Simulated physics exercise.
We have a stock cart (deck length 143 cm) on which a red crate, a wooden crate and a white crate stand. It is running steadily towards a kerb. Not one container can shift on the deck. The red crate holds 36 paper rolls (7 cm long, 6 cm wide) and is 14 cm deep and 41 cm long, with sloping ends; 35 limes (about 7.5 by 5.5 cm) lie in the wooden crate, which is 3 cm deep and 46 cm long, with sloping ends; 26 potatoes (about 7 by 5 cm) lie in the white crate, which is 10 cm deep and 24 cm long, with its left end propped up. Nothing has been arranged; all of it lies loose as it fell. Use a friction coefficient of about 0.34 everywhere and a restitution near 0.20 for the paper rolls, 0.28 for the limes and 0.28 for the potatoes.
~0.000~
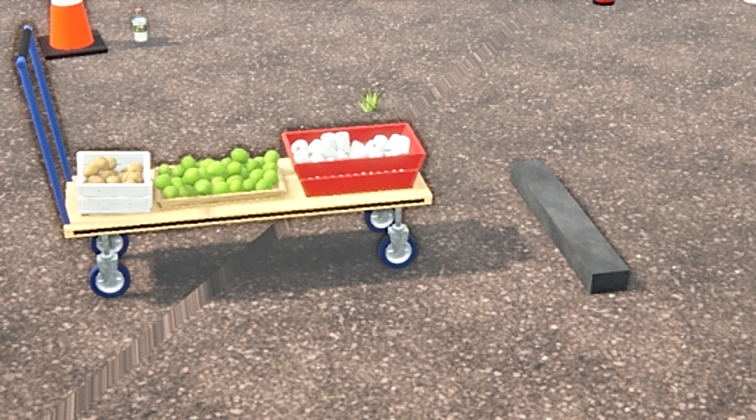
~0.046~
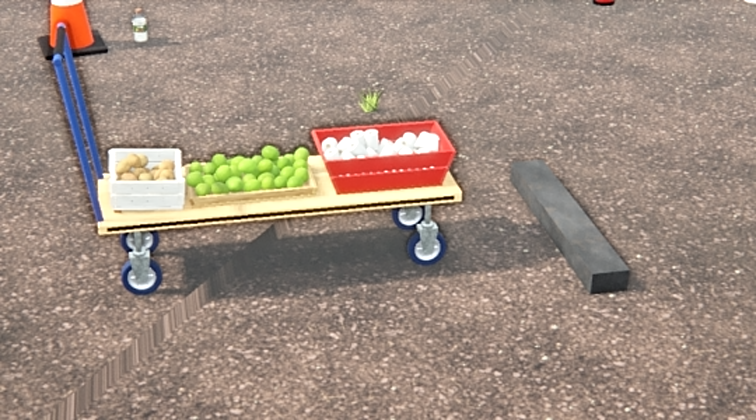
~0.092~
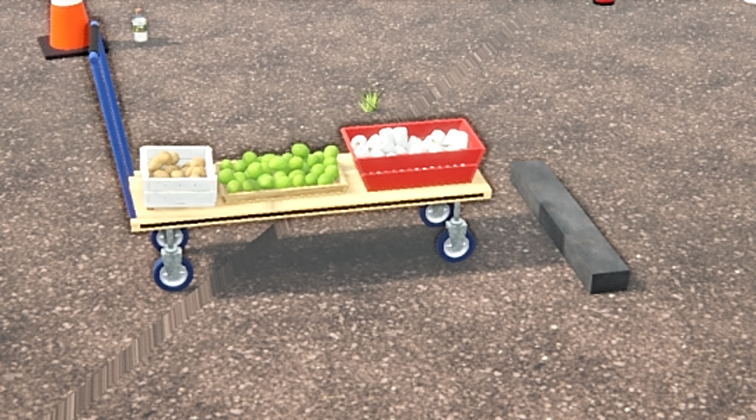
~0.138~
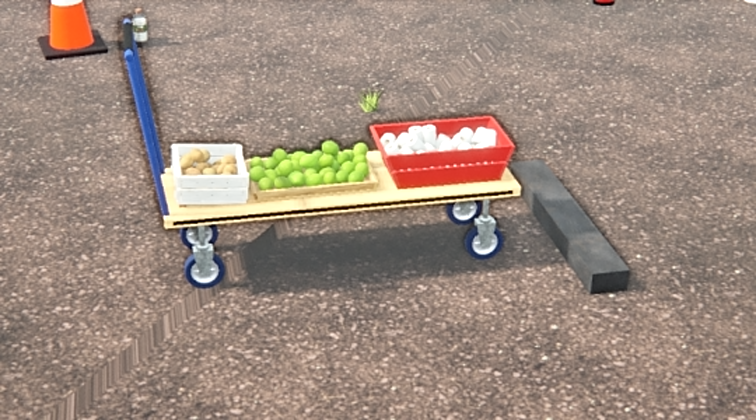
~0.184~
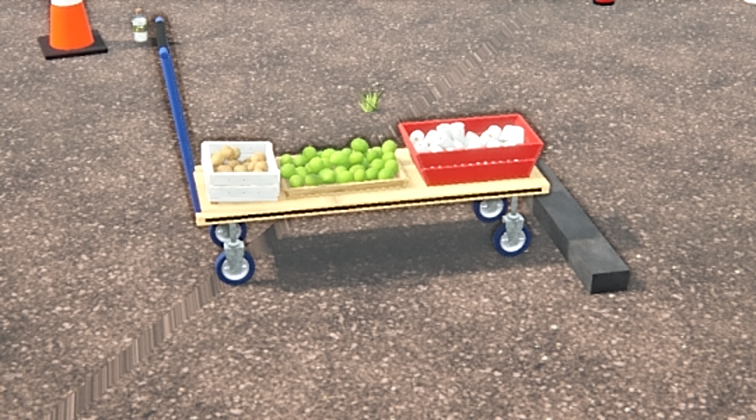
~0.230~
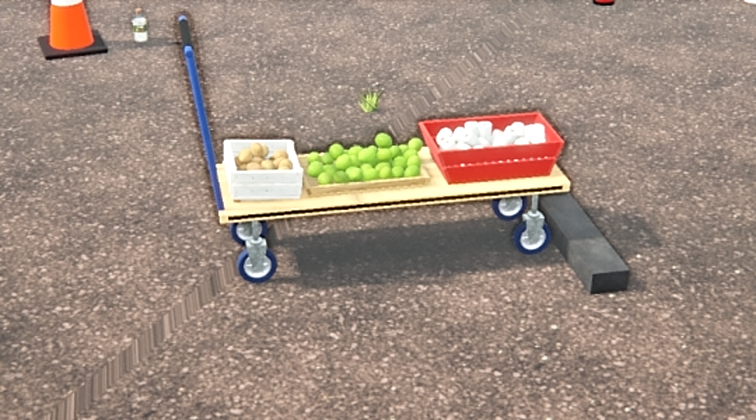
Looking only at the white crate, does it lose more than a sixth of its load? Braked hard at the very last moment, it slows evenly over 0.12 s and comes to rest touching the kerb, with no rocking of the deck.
No, less than a sixth.
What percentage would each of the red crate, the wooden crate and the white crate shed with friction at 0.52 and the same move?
Then red crate 0, wooden crate 20, white crate 10 per cent.
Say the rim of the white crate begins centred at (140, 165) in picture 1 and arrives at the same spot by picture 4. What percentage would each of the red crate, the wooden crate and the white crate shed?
That would give red crate 0 %, wooden crate 10 % and white crate 0 %.
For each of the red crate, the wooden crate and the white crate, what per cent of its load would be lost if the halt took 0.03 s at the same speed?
With that change, red crate 10 per cent, wooden crate 20 per cent, white crate 10 per cent.
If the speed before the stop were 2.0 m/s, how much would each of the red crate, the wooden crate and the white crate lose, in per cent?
In that case the red crate sheds 0 per cent of its load, the wooden crate 10 per cent, and the white crate 0 per cent.
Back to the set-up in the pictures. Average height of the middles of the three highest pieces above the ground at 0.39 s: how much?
I'd guess about 54 cm.
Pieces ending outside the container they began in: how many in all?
About 12 in total.
After 0.27 s, 0 of 36 out of the red crate, 1 of 35 out of the wooden crate and 0 of 26 out of the white crate.
After 0.39 s, 0 of 36 out of the red crate, 7 of 35 out of the wooden crate and 1 of 26 out of the white crate.
After 0.62 s, 0 of 36 out of the red crate, 9 of 35 out of the wooden crate and 2 of 26 out of the white crate.
When it is over (at 1.13 s), 0 of 36 out of the red crate, 9 of 35 out of the wooden crate and 2 of 26 out of the white crate. Asked share, 2 of 26, 8 per cent.
